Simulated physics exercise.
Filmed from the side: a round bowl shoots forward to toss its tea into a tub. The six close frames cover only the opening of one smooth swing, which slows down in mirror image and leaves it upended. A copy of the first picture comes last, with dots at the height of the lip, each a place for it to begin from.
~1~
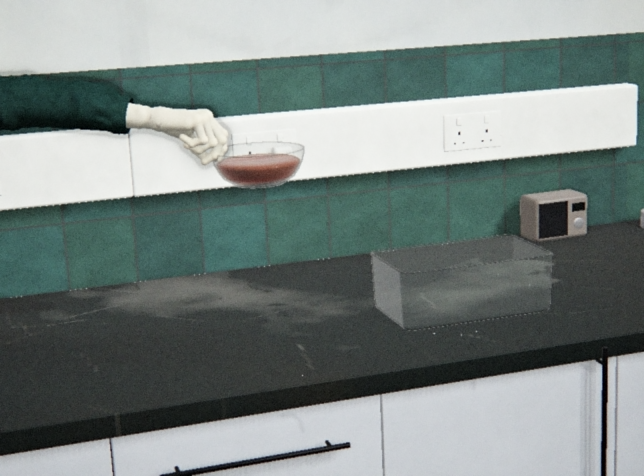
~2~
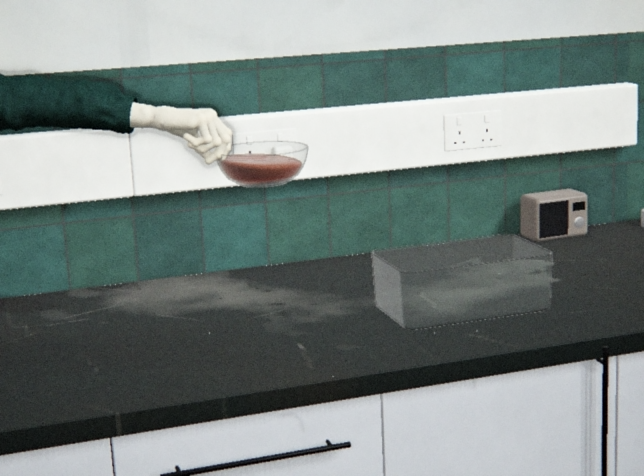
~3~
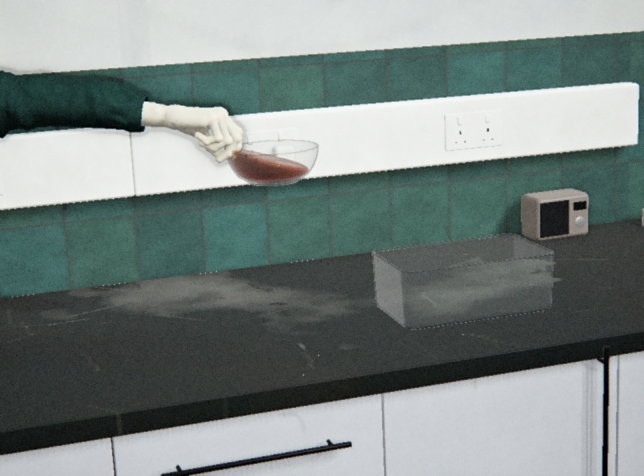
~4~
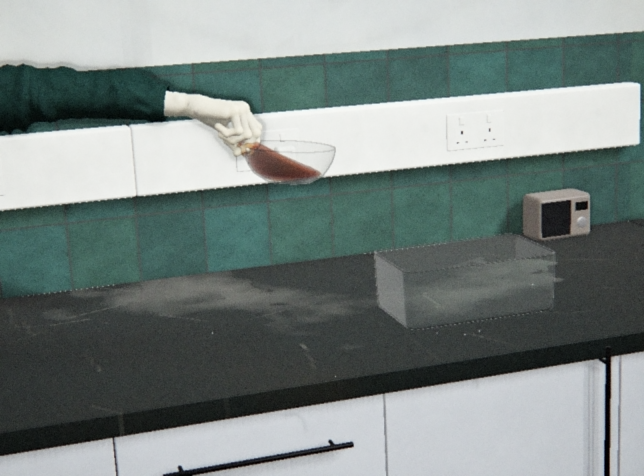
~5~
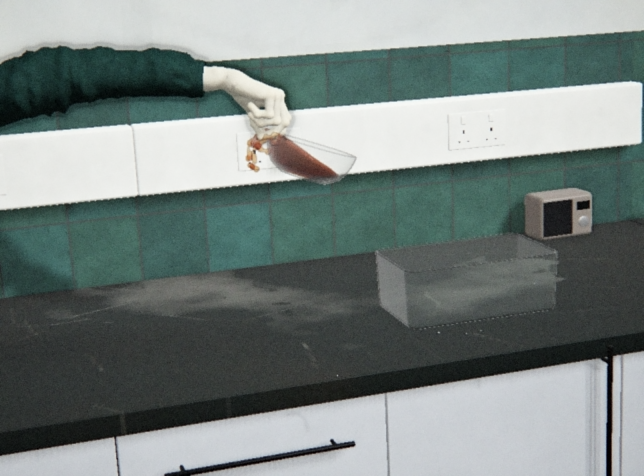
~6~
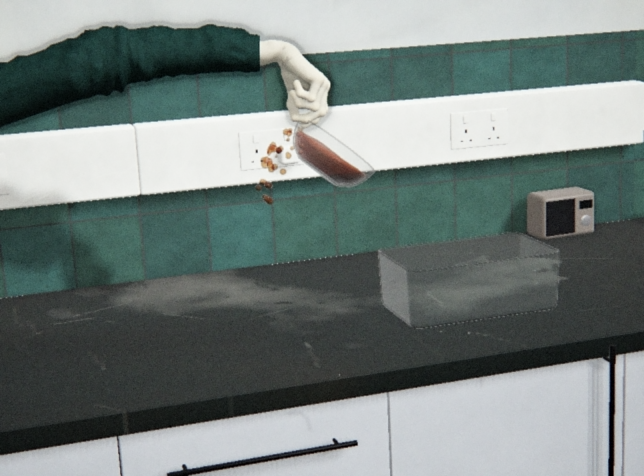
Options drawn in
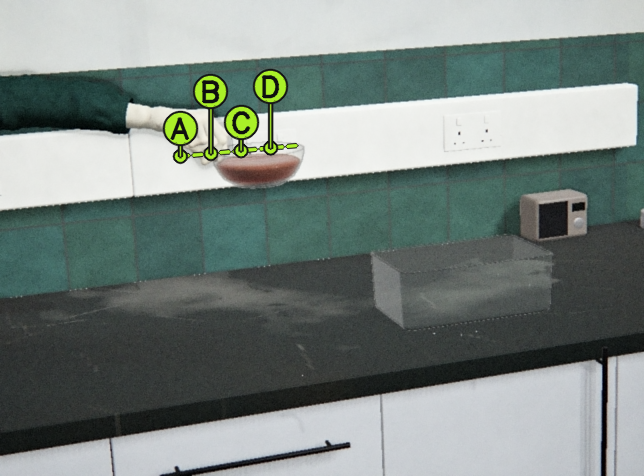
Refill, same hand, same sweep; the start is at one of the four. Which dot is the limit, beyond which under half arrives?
C will do.
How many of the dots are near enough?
Two.
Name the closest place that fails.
B it is.
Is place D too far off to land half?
No.
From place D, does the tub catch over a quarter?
Yes.
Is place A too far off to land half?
Yes, that goes wrong.
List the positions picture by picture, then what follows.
Upright, lip at (301, 145); tub from (403, 331) to (549, 309); nothing has left yet.
Upright, lip at (305, 144); nothing has left yet.
Upright, lip at (315, 143); tea is over the rim, down to (235, 150).
Tipped about 5°, lip at (332, 146); tea is over the rim, down to (241, 153).
Tipped about 20°, lip at (353, 155); tea is over the rim, down to (255, 169).
Tipped about 41°, lip at (371, 169); tea is over the rim, down to (269, 202).
On the marked copy, A at (180, 156); B at (210, 153); C at (241, 150); D at (270, 148).
For place A, about 0 % lands in the tub, 97 % falls short and 3 % goes beside or beyond.
For place B, about 27 % lands in the tub, 67 % falls short and 6 % goes beside or beyond.
For place C, about 65 % lands in the tub, 25 % falls short and 10 % goes beside or beyond.
For place D, about 75 % lands in the tub, 14 % falls short and 11 % goes beside or beyond.
